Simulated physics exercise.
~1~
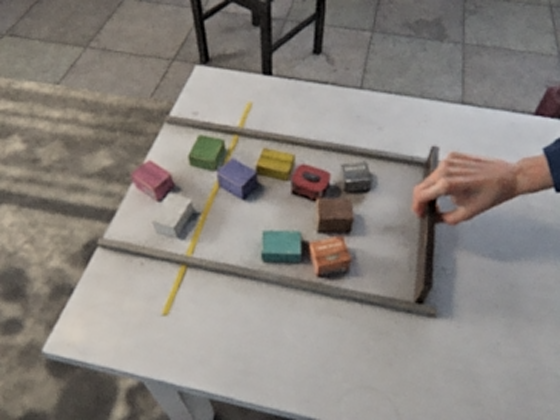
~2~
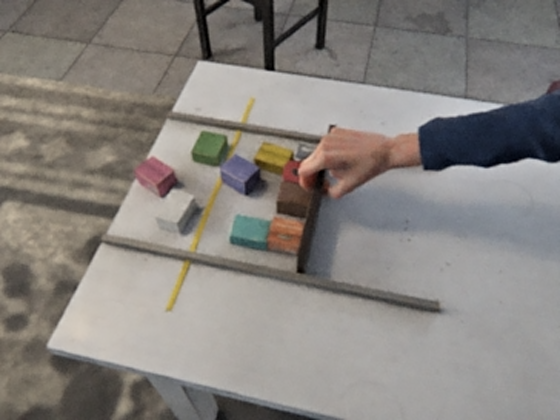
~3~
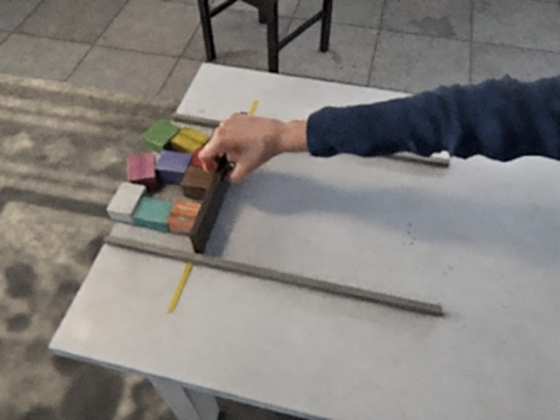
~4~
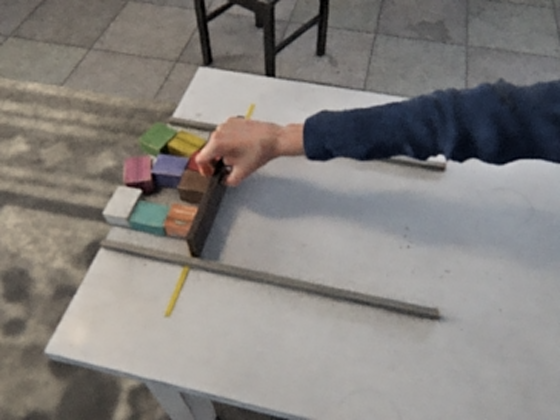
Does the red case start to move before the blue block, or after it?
The red case starts to move before the blue block. The board's push shifts the red case while the blue block is still in its place, and the blue block is carried left later.
